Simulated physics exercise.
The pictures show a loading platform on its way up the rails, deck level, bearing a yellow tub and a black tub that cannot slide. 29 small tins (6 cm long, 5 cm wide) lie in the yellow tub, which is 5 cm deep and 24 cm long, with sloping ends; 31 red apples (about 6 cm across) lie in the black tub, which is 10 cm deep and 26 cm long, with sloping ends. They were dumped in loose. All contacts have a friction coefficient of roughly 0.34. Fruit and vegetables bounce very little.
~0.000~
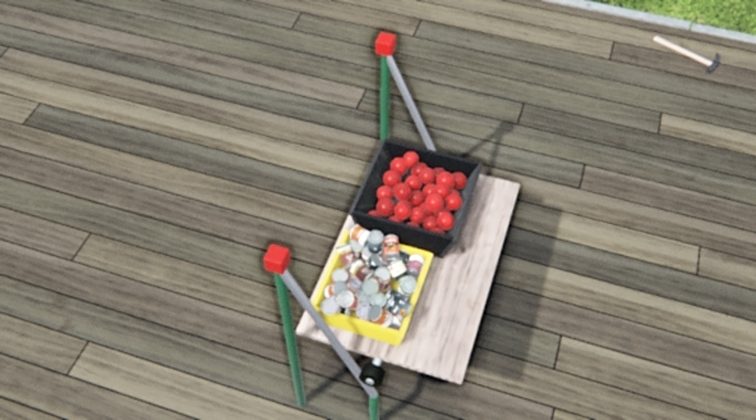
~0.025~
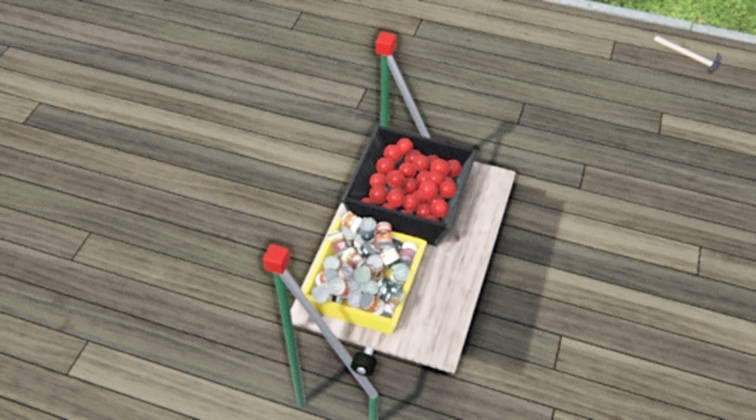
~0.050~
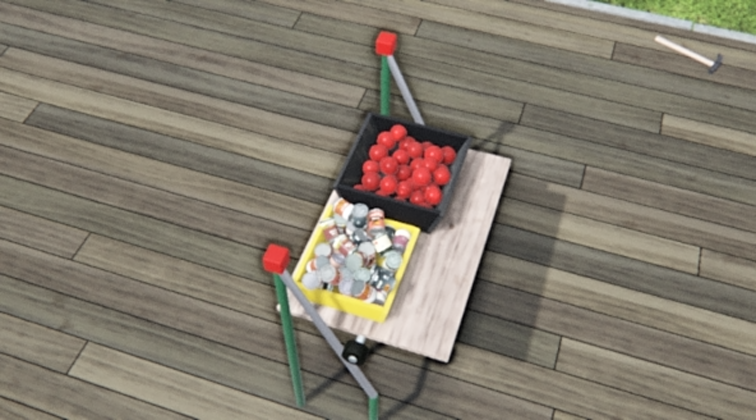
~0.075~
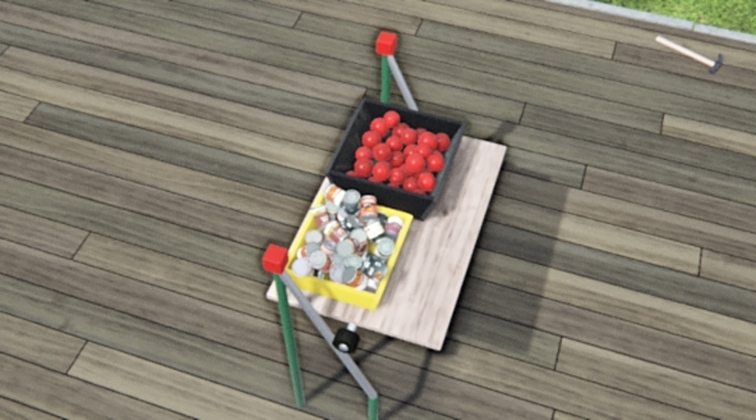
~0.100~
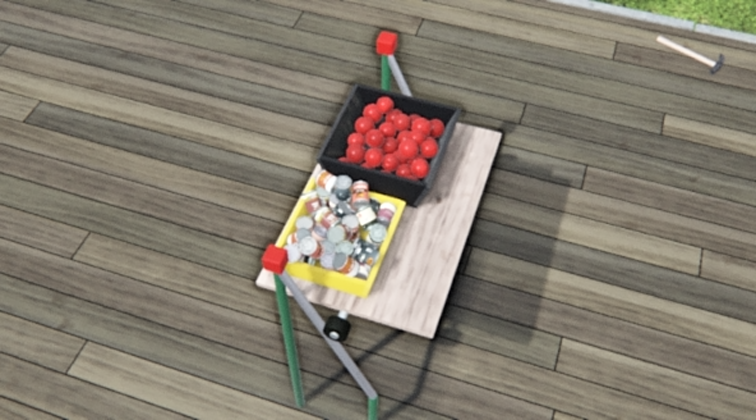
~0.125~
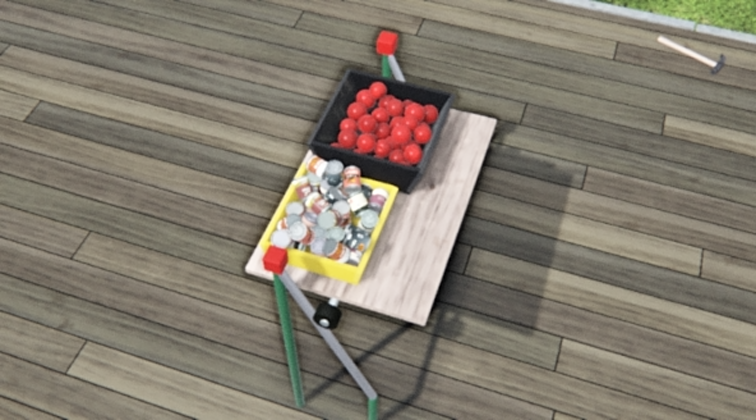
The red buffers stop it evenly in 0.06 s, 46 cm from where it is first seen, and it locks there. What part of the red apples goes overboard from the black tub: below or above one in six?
Out of the black tub go more than a sixth of the red apples.
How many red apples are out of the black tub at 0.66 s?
Some 30 by then.
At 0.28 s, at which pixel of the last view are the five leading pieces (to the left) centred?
Around (243, 121).
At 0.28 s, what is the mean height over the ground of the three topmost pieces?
Some 106 cm up.
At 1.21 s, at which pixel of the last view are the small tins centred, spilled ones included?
Near (156, 280).
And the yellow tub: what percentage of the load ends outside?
Lost: Yellow tub 95 per cent.
After 0.16 s, braking begins.
After 0.28 s, the yellow tub is down by 6 of 29 and the black tub has all 31.
After 0.44 s, the yellow tub is down by 23 of 29 and the black tub is down by 16 of 31.
After 0.66 s, the yellow tub is down by 28 of 29 and the black tub is down by 29 of 31.
When it is over (at 1.21 s), the yellow tub is down by 28 of 29 and the black tub is down by 29 of 31. Asked share, 29 of 31, 94 per cent.
